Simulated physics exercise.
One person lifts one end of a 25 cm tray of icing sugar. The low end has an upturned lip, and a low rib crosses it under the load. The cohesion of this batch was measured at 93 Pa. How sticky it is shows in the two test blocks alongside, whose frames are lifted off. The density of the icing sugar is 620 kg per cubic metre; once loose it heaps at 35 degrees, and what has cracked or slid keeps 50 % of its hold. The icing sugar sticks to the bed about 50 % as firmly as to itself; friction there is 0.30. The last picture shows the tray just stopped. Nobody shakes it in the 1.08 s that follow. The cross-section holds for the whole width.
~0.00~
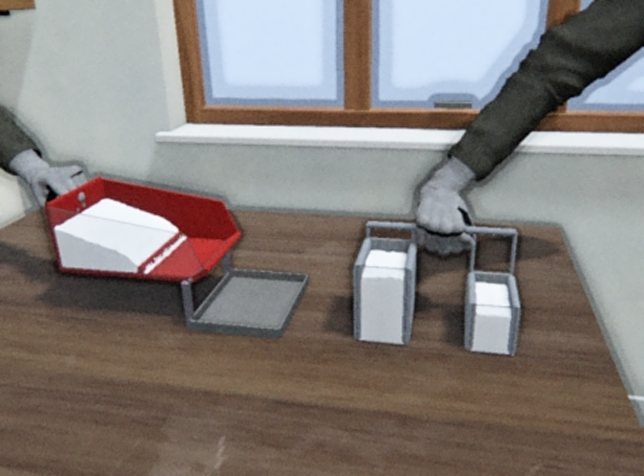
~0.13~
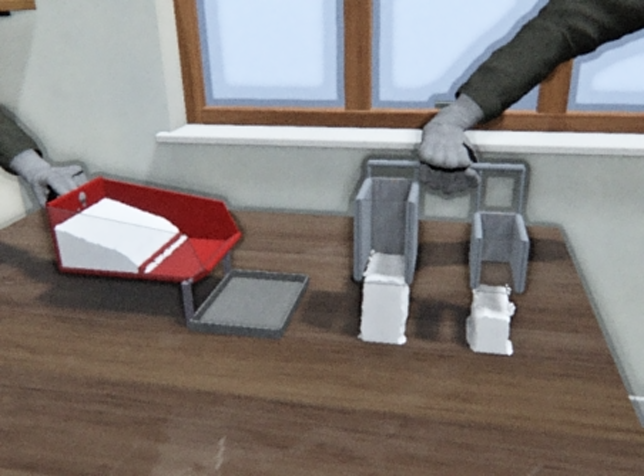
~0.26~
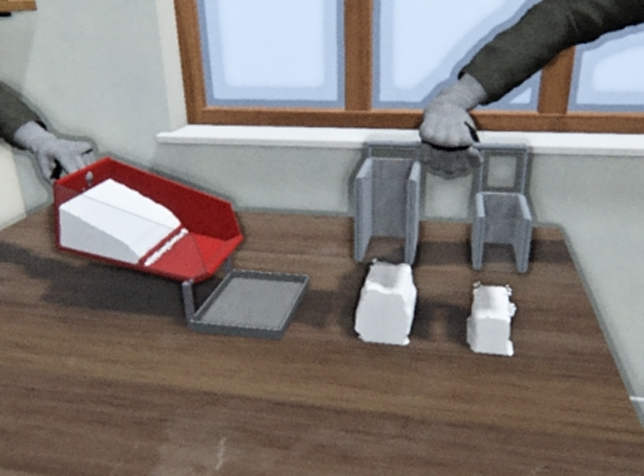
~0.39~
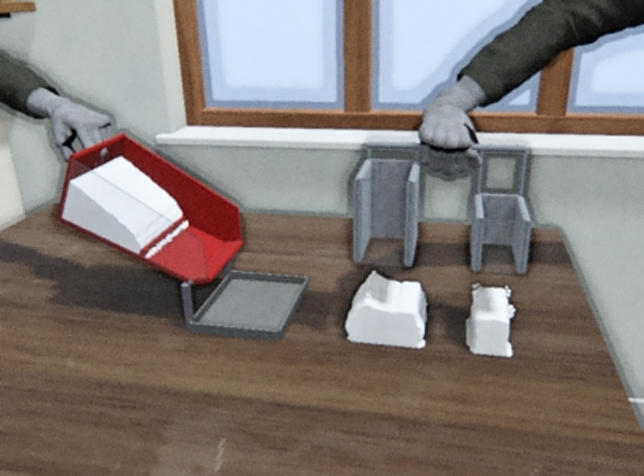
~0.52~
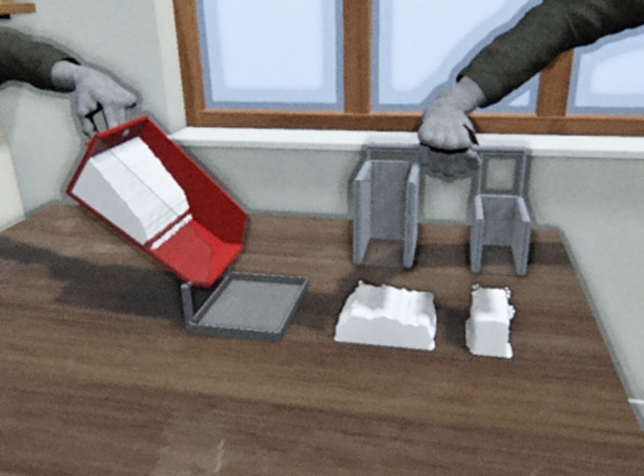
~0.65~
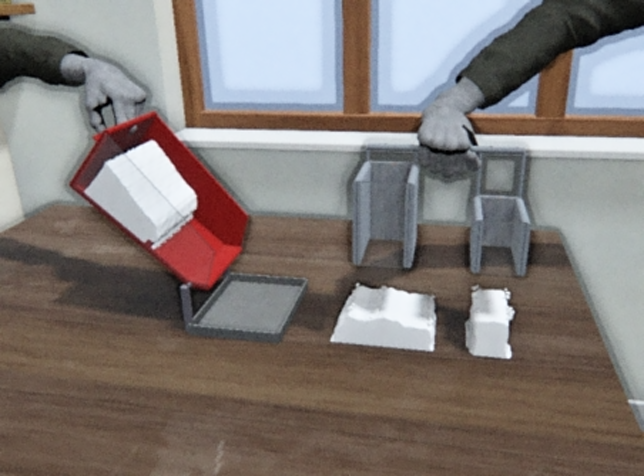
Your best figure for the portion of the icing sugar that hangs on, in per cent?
Close to 58 per cent.
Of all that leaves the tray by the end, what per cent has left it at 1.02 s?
Some 20 per cent.
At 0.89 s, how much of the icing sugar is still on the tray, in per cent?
Some 100 per cent.
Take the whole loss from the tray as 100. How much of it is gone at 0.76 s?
About 0 %.
After 0.76 s, the tilt is 41 degrees and 100 % is on the bed.
After 0.89 s, the tilt is 41 degrees and 100 % is on the bed.
After 1.02 s, the tilt is 41 degrees and 91 % is on the bed.
After 1.15 s, the tilt is 41 degrees and 76 % is on the bed.
After 1.69 s, the tilt is 41 degrees and 58 % is on the bed.
